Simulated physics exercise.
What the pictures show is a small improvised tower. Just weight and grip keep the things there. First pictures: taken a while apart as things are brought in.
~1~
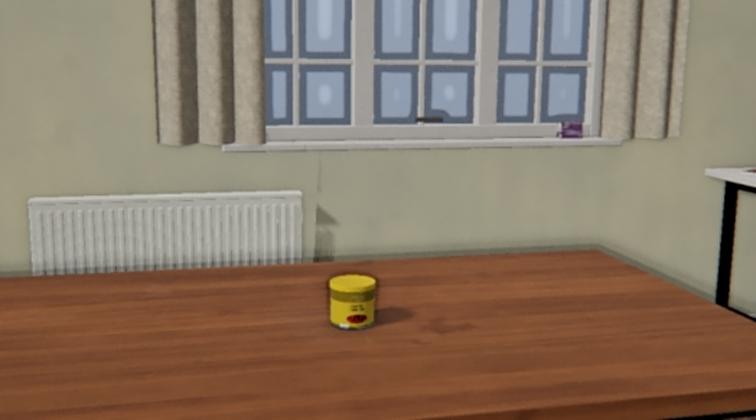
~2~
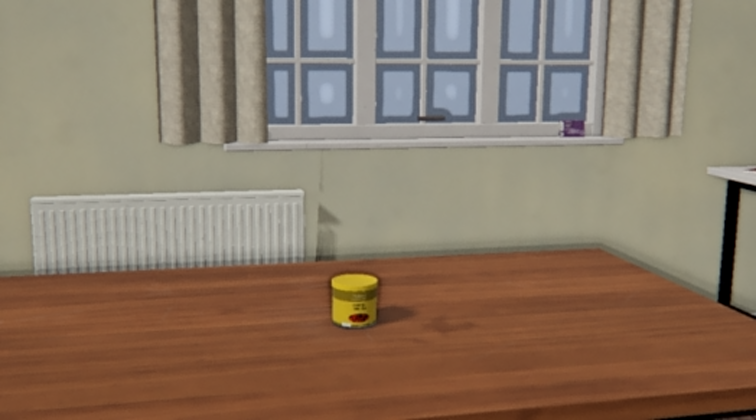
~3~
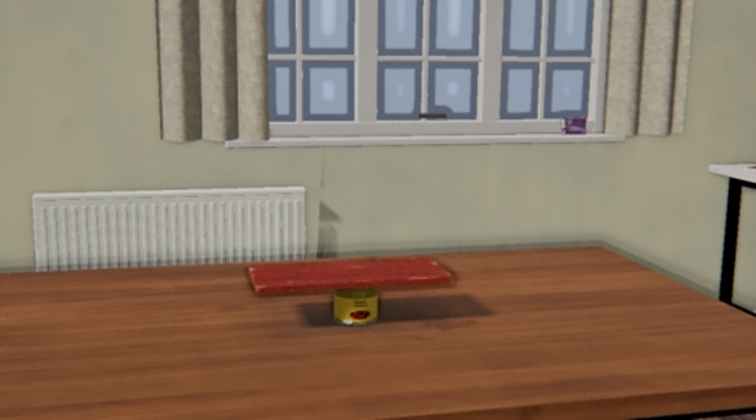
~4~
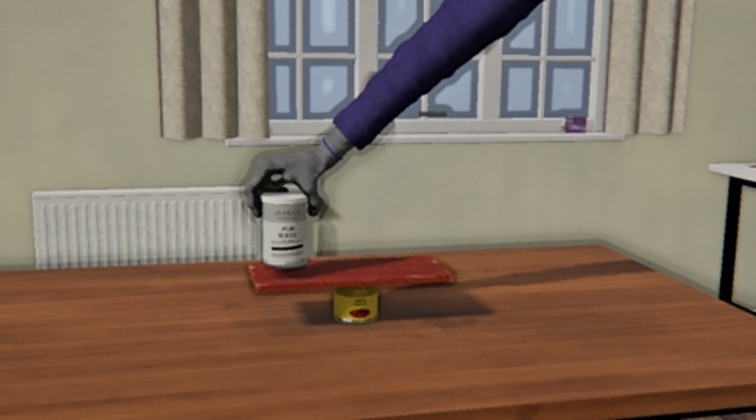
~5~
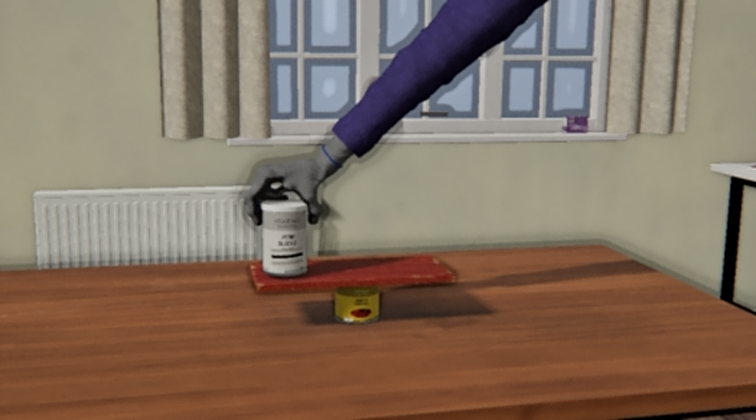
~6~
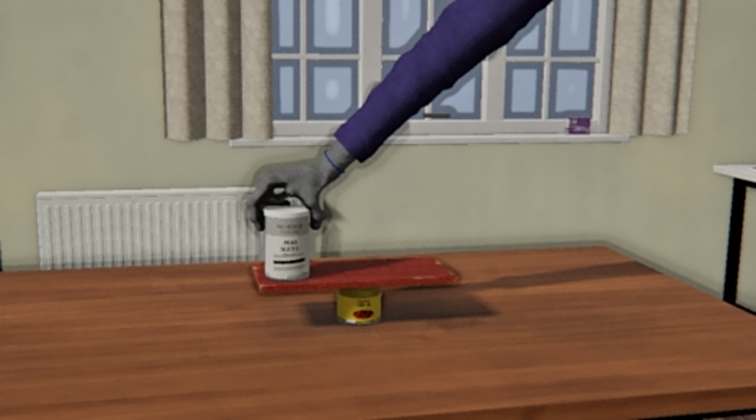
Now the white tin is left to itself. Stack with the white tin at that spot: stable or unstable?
I expect the stack to come down, at least in part.
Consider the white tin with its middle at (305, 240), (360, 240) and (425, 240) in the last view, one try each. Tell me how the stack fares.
So, first go it comes down, second go it stays put, third go it comes down.
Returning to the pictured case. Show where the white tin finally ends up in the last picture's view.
End spot: Near (176, 315).
Then, 0.30 s after the last picture, white tin now fallen; red board tipped 34° from how it was.
Then, 0.40 s after the last picture, red board tipped 31° from how it was.
Then, 0.50 s after the last picture, red board tipped 20° from how it was.
Then, 0.70 s after the last picture, as before.
At rest, fallen, white tin; moved from the start, red board; yellow tin in place. Seen from the same camera at the end, white tin near (175, 315). The stack gives way.
